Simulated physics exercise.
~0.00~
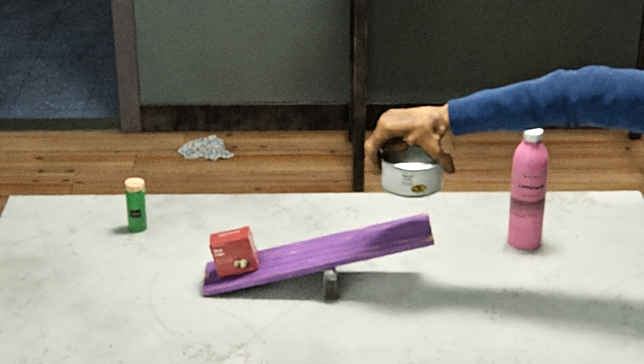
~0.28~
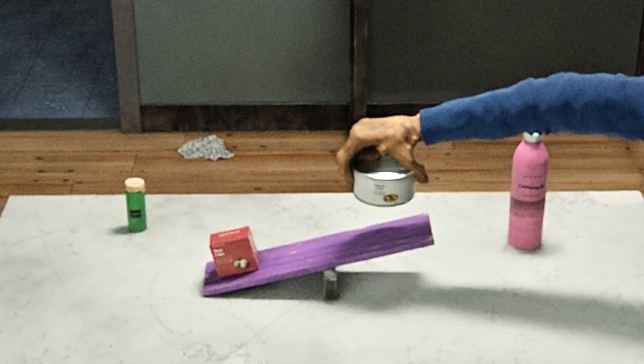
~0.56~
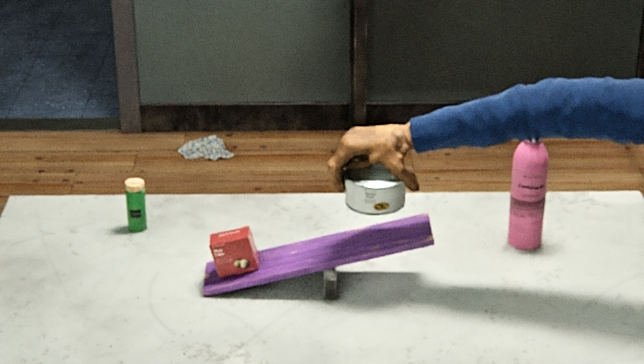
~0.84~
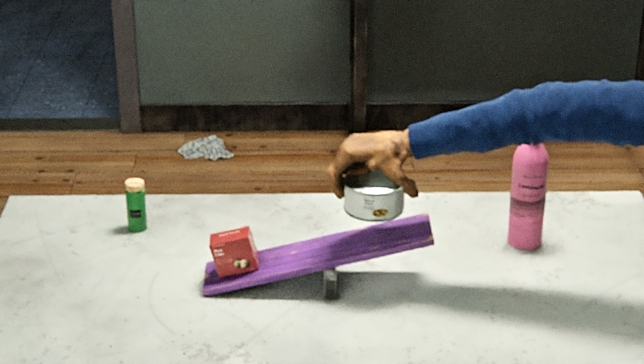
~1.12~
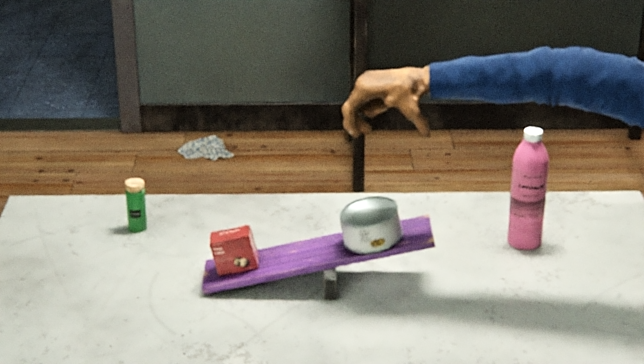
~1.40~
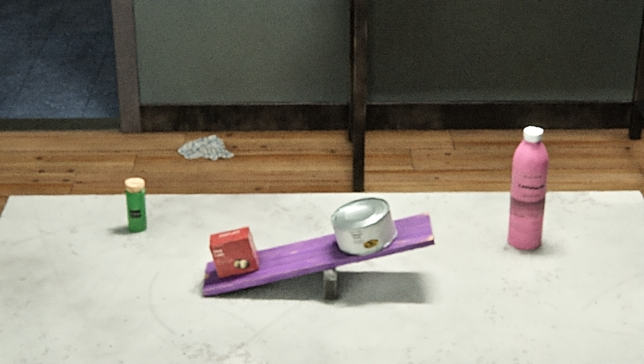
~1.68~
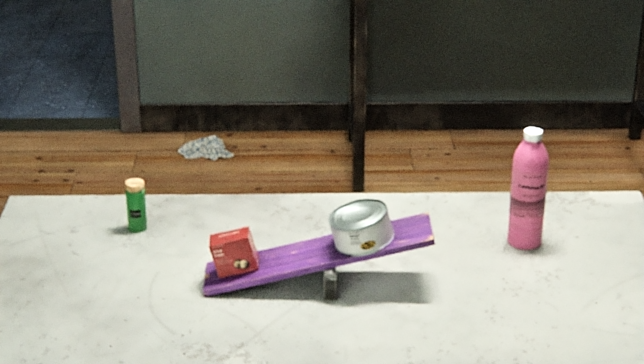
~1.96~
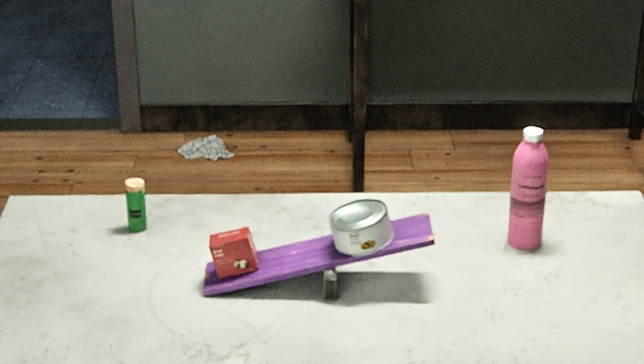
On a pale tabletop, a hand lowered a white tub onto the raised right side of a purple see-saw with a red packet on its low left end, then let go and withdrew; the tub settled slightly leftward, and the plank stayed tilted left.
